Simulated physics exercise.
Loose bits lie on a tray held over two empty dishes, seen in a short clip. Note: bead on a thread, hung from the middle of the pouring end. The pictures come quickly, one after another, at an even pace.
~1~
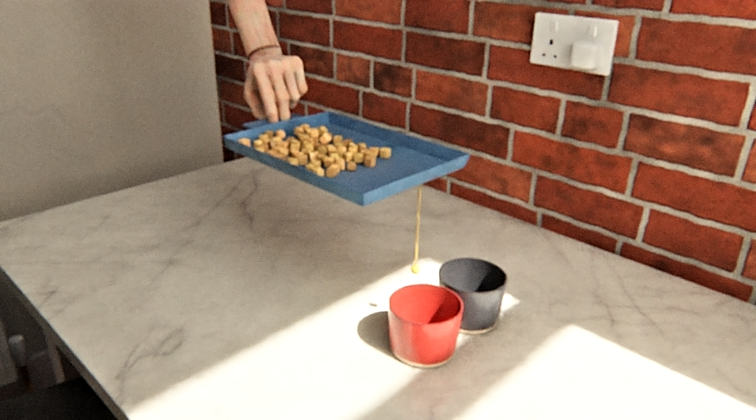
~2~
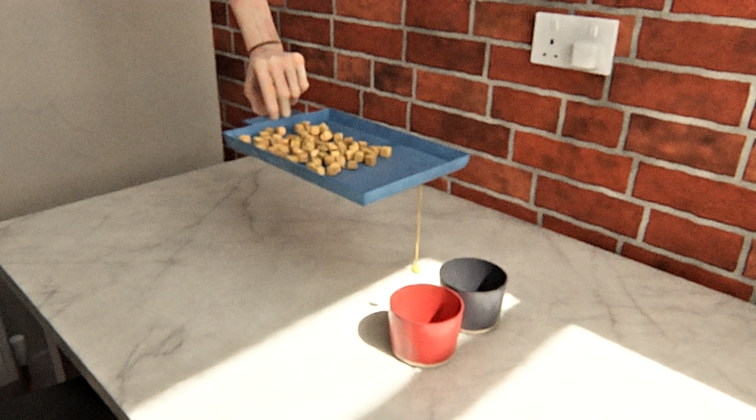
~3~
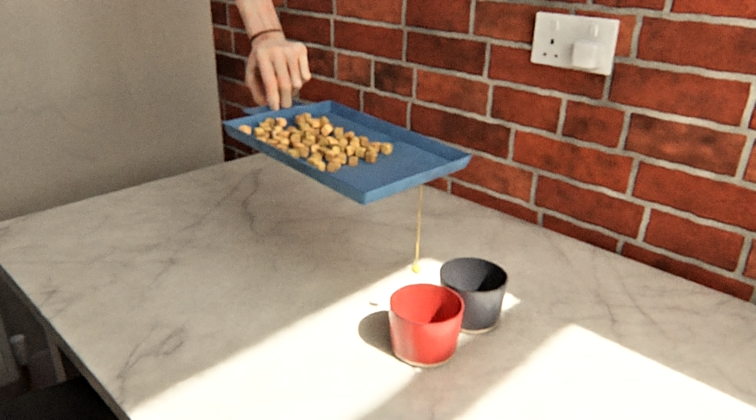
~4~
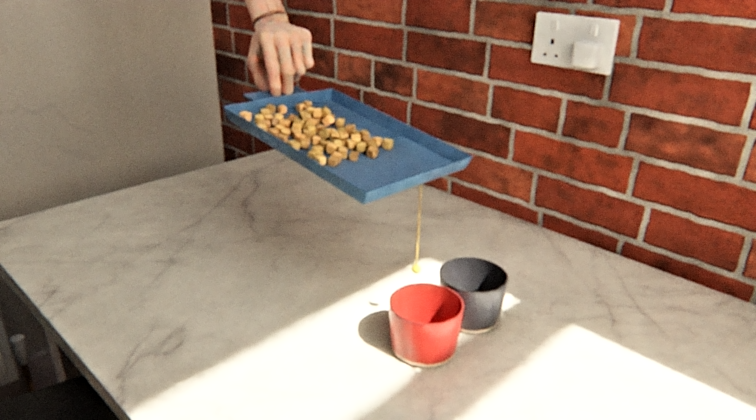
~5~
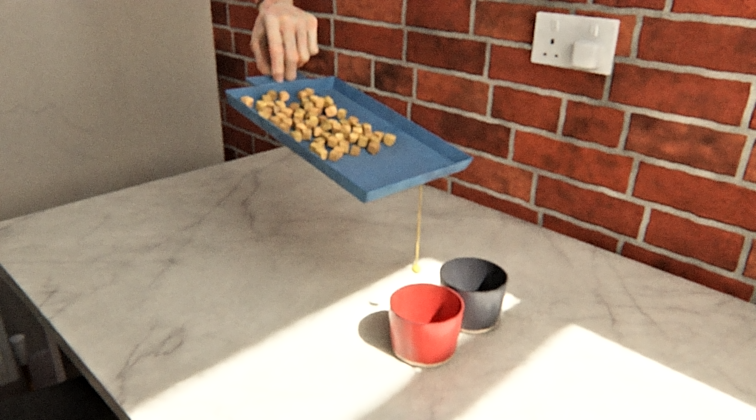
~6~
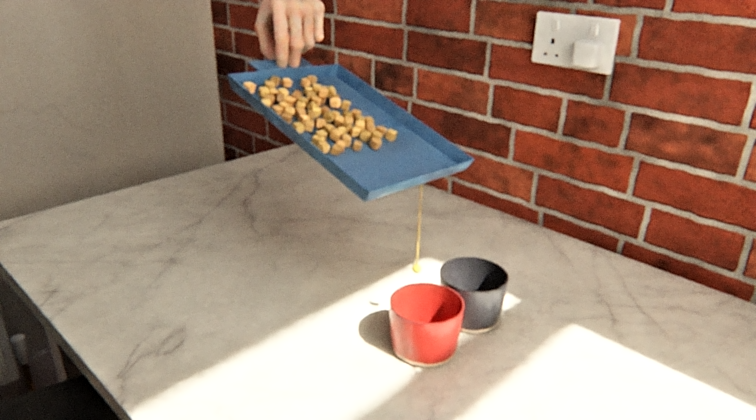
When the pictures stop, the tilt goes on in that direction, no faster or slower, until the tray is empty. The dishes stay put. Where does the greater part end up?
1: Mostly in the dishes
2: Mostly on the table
Mostly in the dishes.
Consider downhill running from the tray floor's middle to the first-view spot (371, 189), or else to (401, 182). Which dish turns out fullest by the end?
Taking them in order: Left side, followed by left side.
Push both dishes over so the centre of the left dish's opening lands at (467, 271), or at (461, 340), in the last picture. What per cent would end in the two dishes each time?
Roughly 50% the first time and 10% the second time.
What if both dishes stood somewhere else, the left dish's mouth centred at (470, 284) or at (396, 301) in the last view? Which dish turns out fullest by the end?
The left-hand one the first time, the right-hand one the second.
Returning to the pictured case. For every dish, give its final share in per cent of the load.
Left dish around 30, right dish around 50, both in a hundred.
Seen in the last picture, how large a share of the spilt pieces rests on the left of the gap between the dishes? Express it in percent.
About 10 %.
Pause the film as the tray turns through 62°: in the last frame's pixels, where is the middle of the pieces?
Roughly at (428, 159).
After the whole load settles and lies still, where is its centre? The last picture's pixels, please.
Close to (468, 316) in the last picture.
Soon after the last picture, tray tipped steeply; nearly all on the tray; a small part in the air.
A little later, tray tipped right over; about two thirds on the tray; a small part in the left dish; a small part in the right dish; a small part outside both.
Later still, tray tipped past a quarter turn; about a quarter in the left dish; about half in the right dish; about a quarter outside both.
At rest, tray tipped past a quarter turn; about a quarter in the left dish; about half in the right dish; about a quarter outside both.
